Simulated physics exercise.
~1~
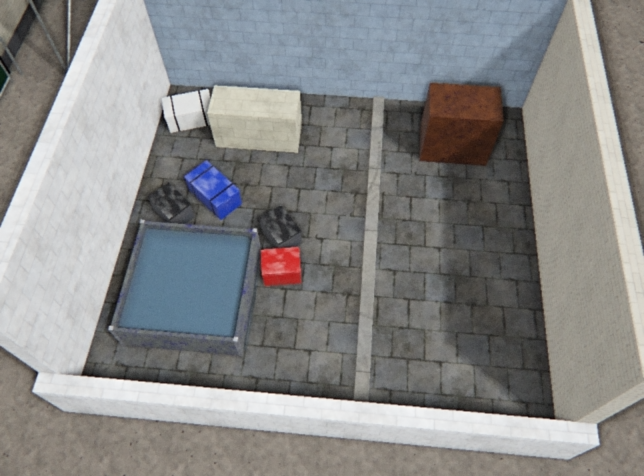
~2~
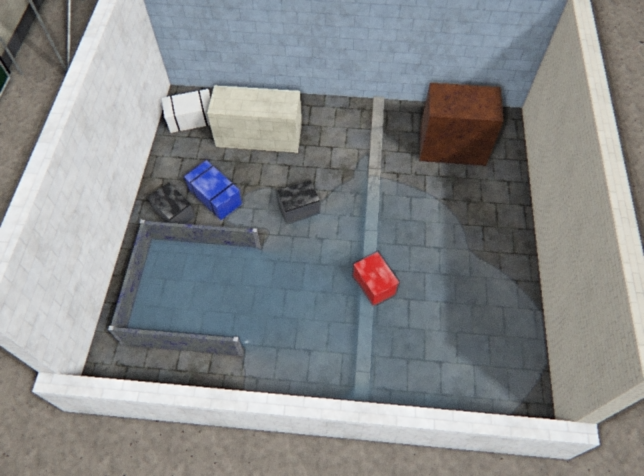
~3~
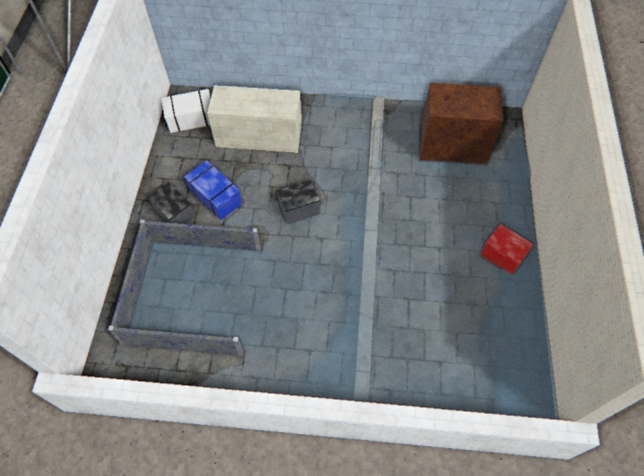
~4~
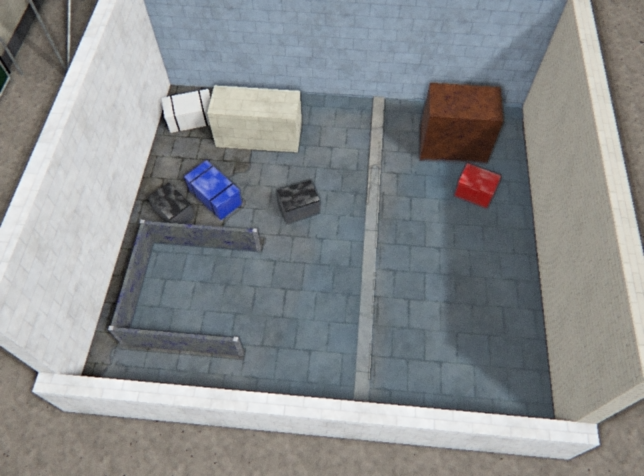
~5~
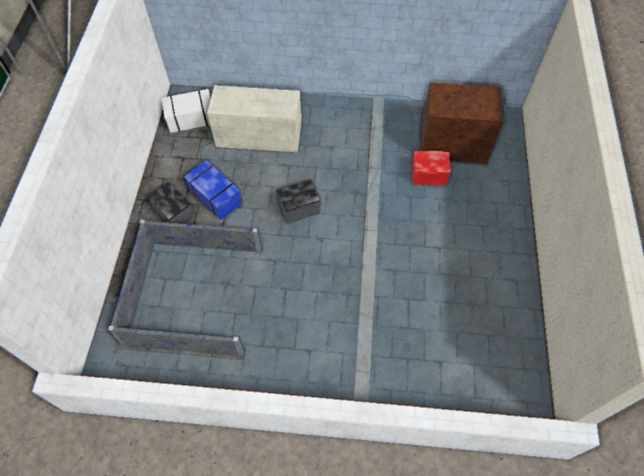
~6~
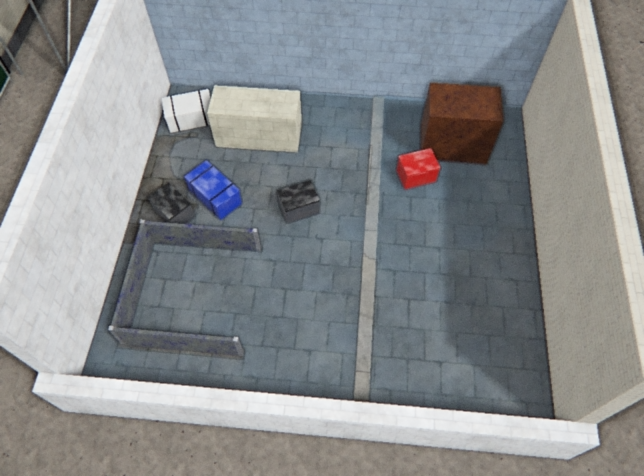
A tank spills its water across the pad, carrying a red chest over the kerb.
